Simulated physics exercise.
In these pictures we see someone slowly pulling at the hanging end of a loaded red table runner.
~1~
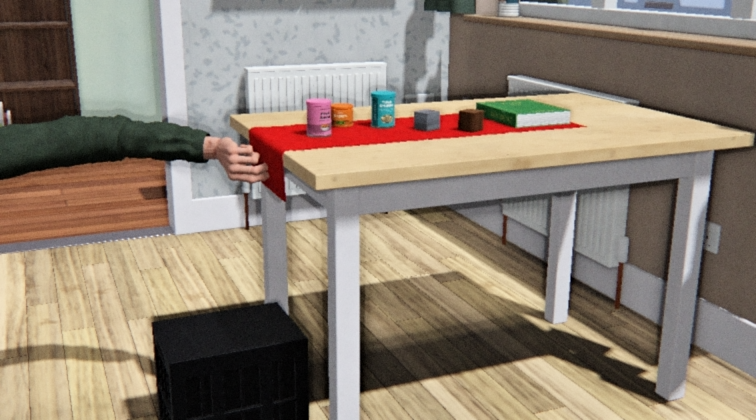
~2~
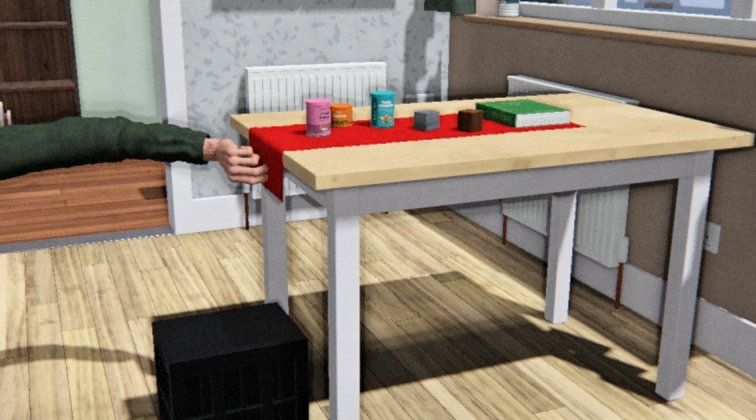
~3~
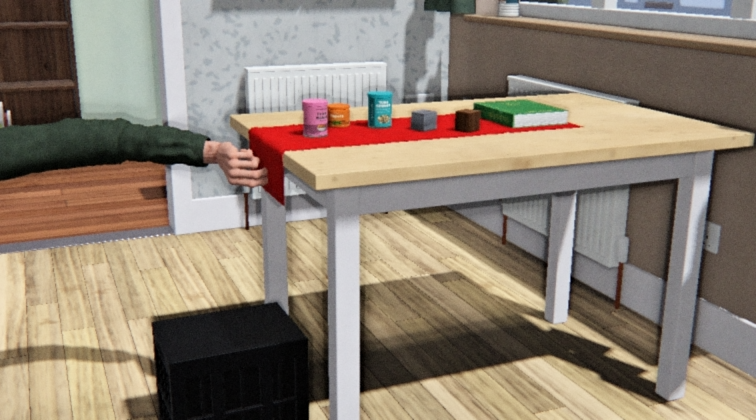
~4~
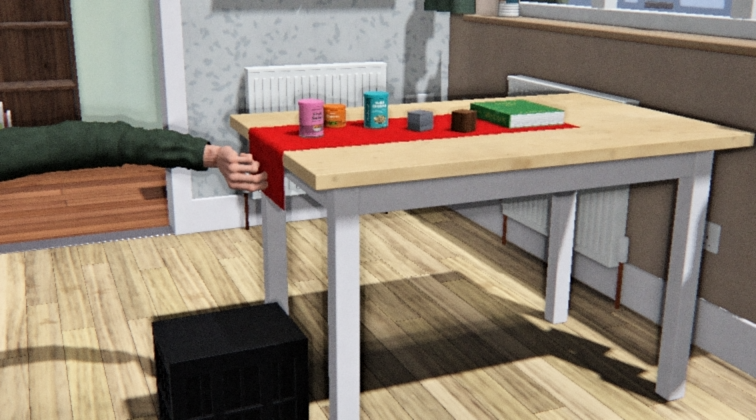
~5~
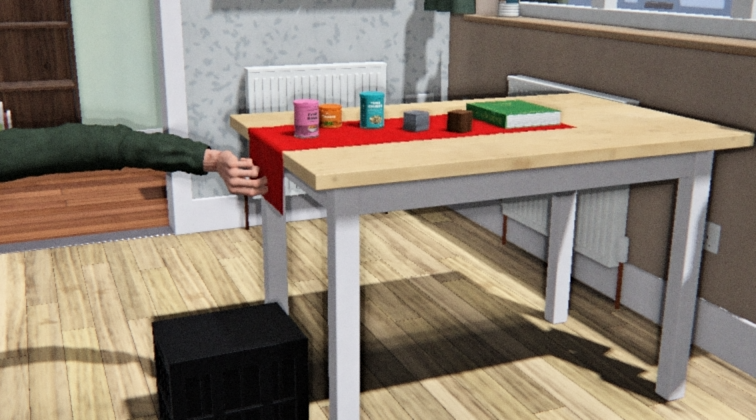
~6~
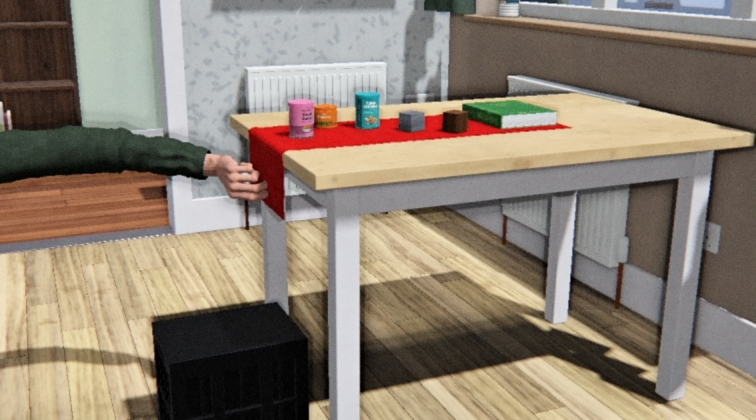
A red runner slid slowly a short way left over the table's edge as a hand pulled its hanging end, carrying along the pink, orange and turquoise containers, two small cubes and a green book.
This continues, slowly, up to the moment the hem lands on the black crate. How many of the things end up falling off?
Oh, the ones that fall number three in all this time.
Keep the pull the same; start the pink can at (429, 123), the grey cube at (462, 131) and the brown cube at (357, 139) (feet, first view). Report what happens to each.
The pink can remains up; the grey cube keeps its place on top; the brown cube is carried off.
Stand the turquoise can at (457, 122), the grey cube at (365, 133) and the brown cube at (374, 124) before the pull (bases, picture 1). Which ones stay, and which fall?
The turquoise can stays put; the grey cube ends up off; the brown cube ends up off.
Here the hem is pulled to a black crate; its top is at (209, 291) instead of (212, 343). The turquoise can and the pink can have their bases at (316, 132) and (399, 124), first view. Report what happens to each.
The turquoise can is lost, the pink can stays put.
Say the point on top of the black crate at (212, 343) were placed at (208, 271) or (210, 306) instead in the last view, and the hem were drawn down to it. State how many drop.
1 and 2.
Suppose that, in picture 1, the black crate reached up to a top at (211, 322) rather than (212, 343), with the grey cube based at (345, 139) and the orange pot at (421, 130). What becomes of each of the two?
As for the grey cube, it leaves the top; as for the orange pot, it holds its spot.
Soon after, hem near (266, 250); pink can gone.
Then, hem near (266, 303); pink can and orange pot gone.
At rest, hem on the crate; pink can, orange pot and turquoise can gone. It carries off three.
